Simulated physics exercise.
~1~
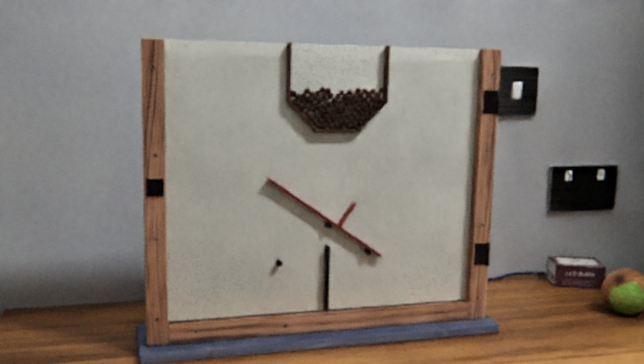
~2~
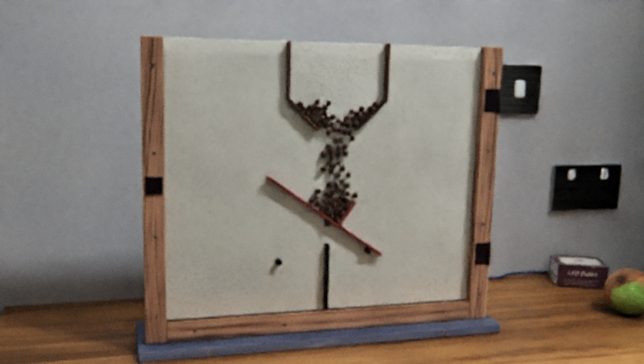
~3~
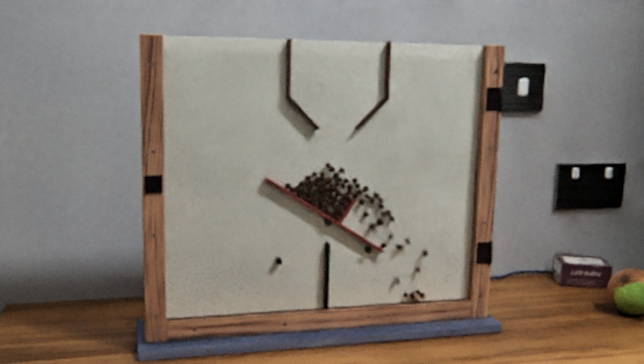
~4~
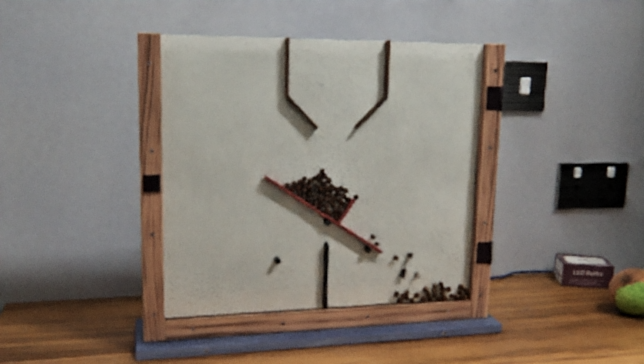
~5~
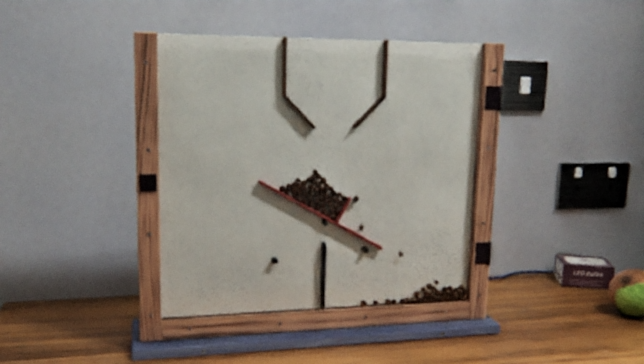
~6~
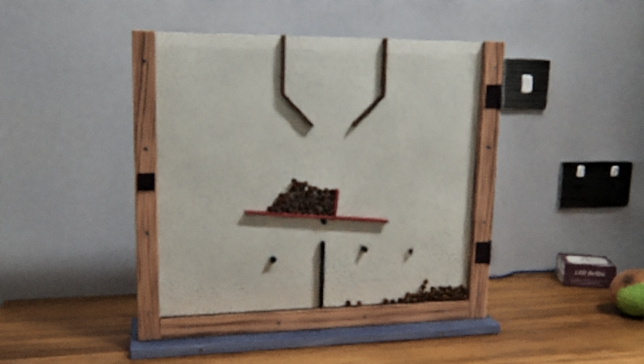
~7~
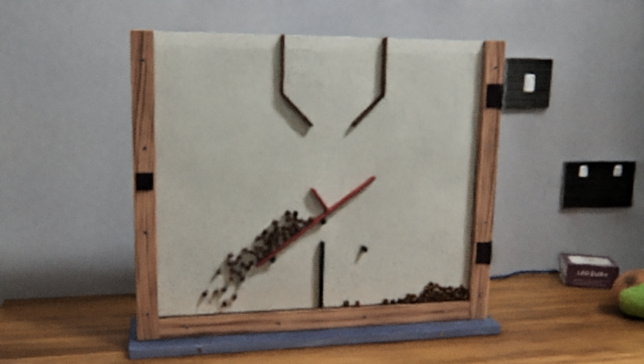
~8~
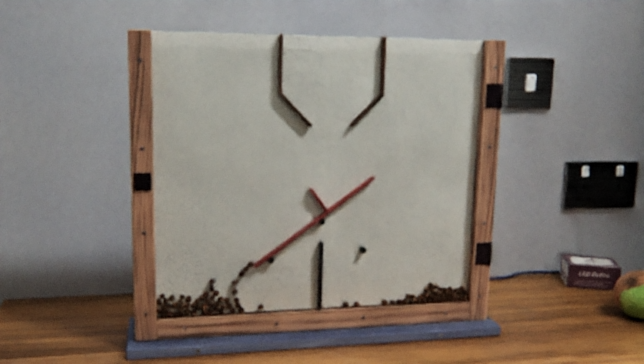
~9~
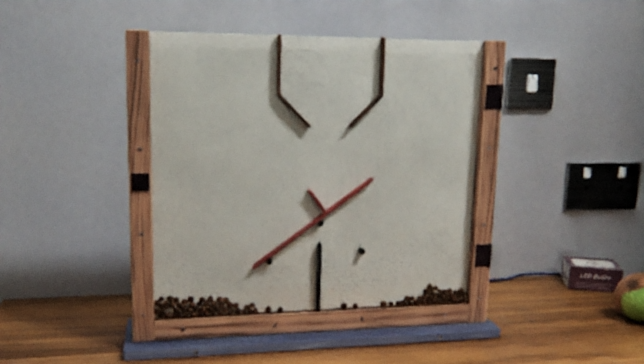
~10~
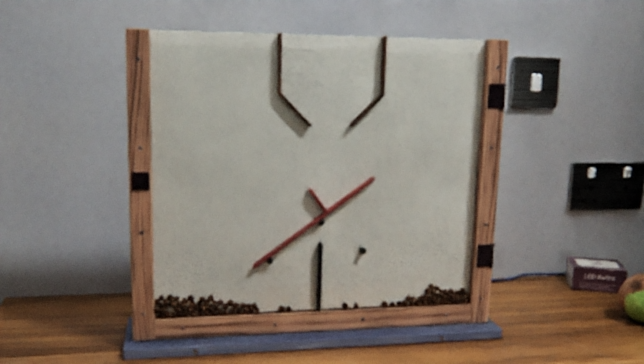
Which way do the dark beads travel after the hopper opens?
The beads move down, falling from the hopper onto the red tray and then into the bins below.
